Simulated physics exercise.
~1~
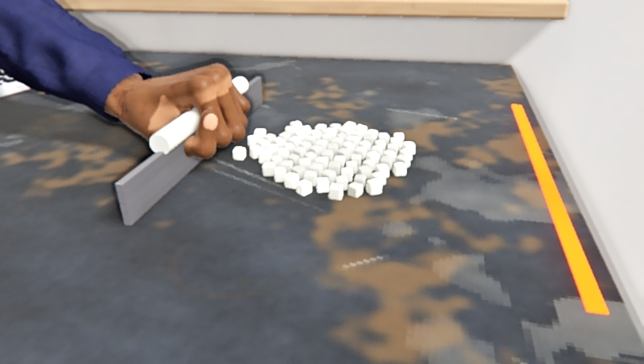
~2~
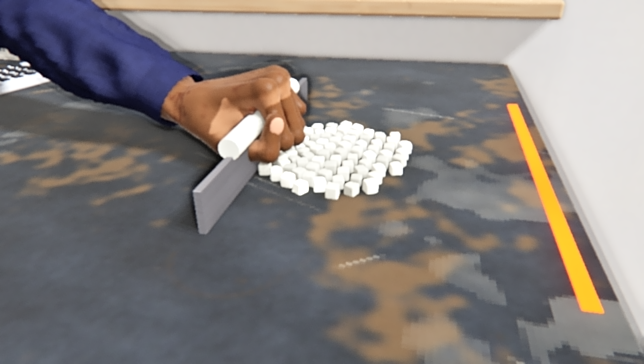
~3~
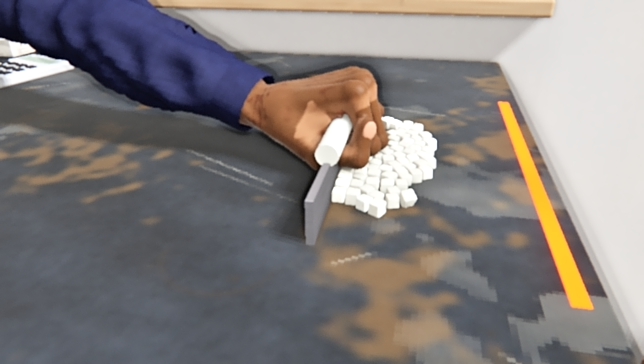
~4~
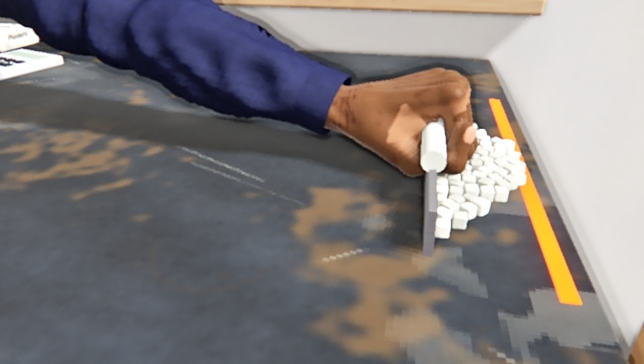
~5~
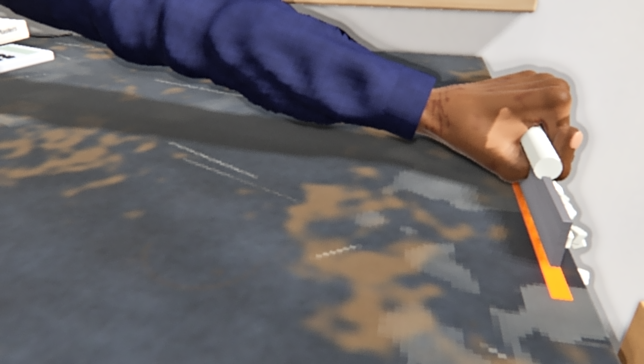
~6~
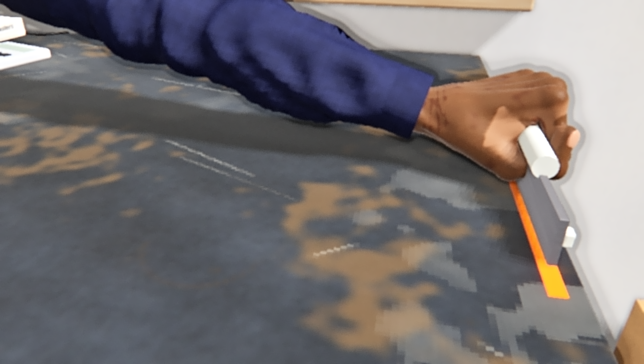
A hand with a scraper pushes white bits right across a table to orange tape.
